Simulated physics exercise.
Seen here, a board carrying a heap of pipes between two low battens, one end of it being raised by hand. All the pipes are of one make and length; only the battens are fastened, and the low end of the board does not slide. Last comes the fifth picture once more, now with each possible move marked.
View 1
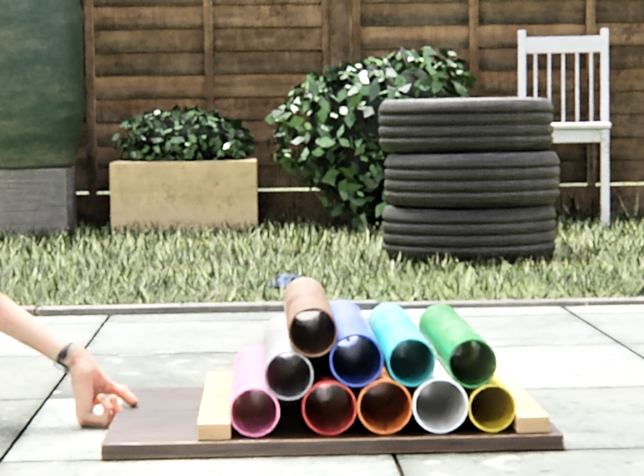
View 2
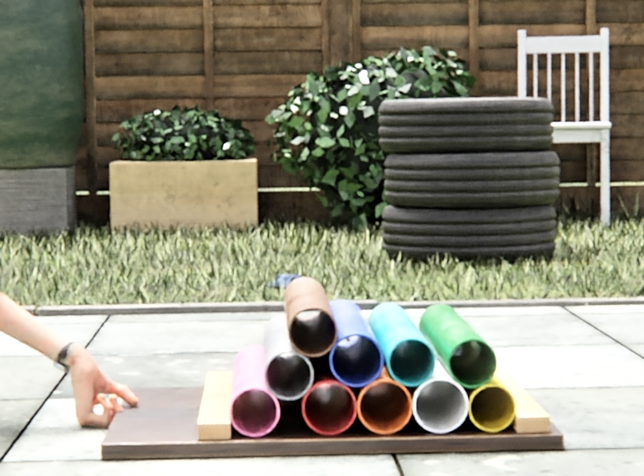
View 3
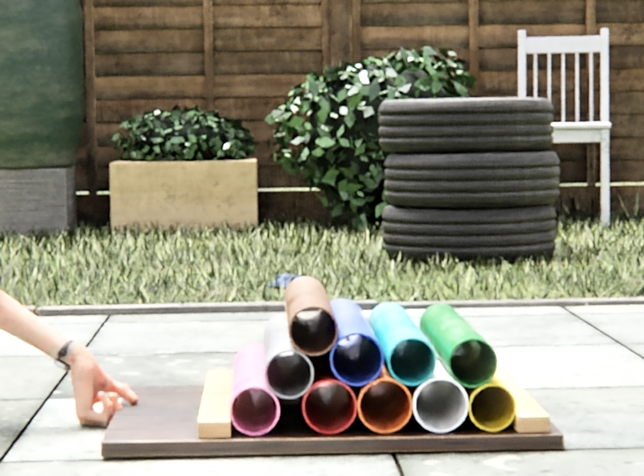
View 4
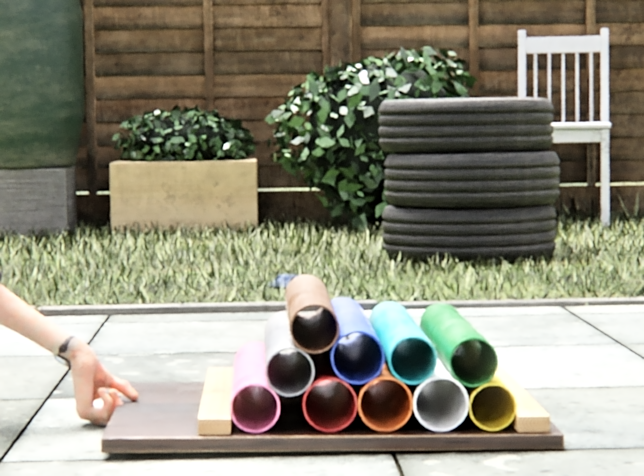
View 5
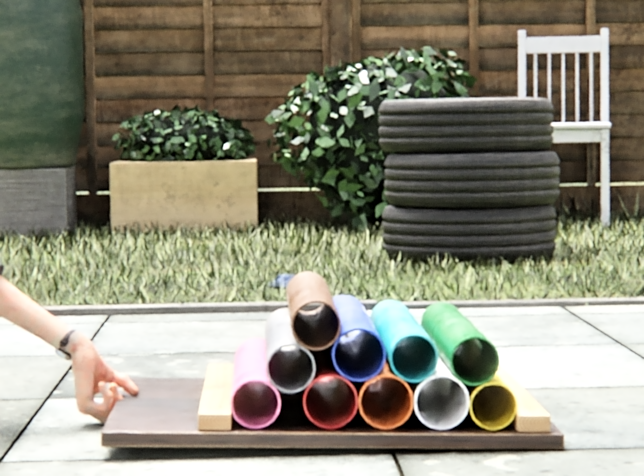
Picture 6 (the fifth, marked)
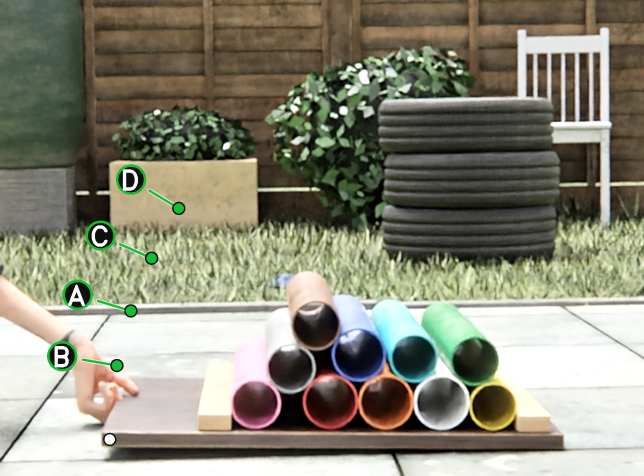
On a garden patio, a hand slightly raising the left end of a dark board carrying stacked colourful pipes between two battens.
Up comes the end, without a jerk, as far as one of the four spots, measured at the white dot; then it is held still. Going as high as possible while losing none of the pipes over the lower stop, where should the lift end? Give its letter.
No higher than A.
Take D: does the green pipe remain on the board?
No, with D.
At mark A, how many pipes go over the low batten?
At A the number is none.
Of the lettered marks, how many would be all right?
The number is two.
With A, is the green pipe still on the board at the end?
Yes, with A.
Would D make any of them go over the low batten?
At D: Yes.
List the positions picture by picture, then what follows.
Red pipe (330, 408); orange pipe (385, 406); white pipe (440, 405), in the first picture.
White pipe (440, 405), in the second picture.
Board (327, 407); pink pipe (254, 410); blue pipe (357, 359), in the third picture.
Board (327, 405); pink pipe (255, 408); red pipe (330, 404), in the fourth picture.
Board (327, 402); pink pipe (256, 403); red pipe (331, 402), in the fifth picture.
On the marked copy, A at (131, 311); B at (117, 365); C at (152, 258); D at (179, 208); the white dot at (110, 439).
Following A. Soon after the start, board at 13°.
Later, board at 18°.
In the end, board at 18°, none over the low batten.
As for the rest, B none over the low batten; C one over the low batten (green); D five over the low batten.
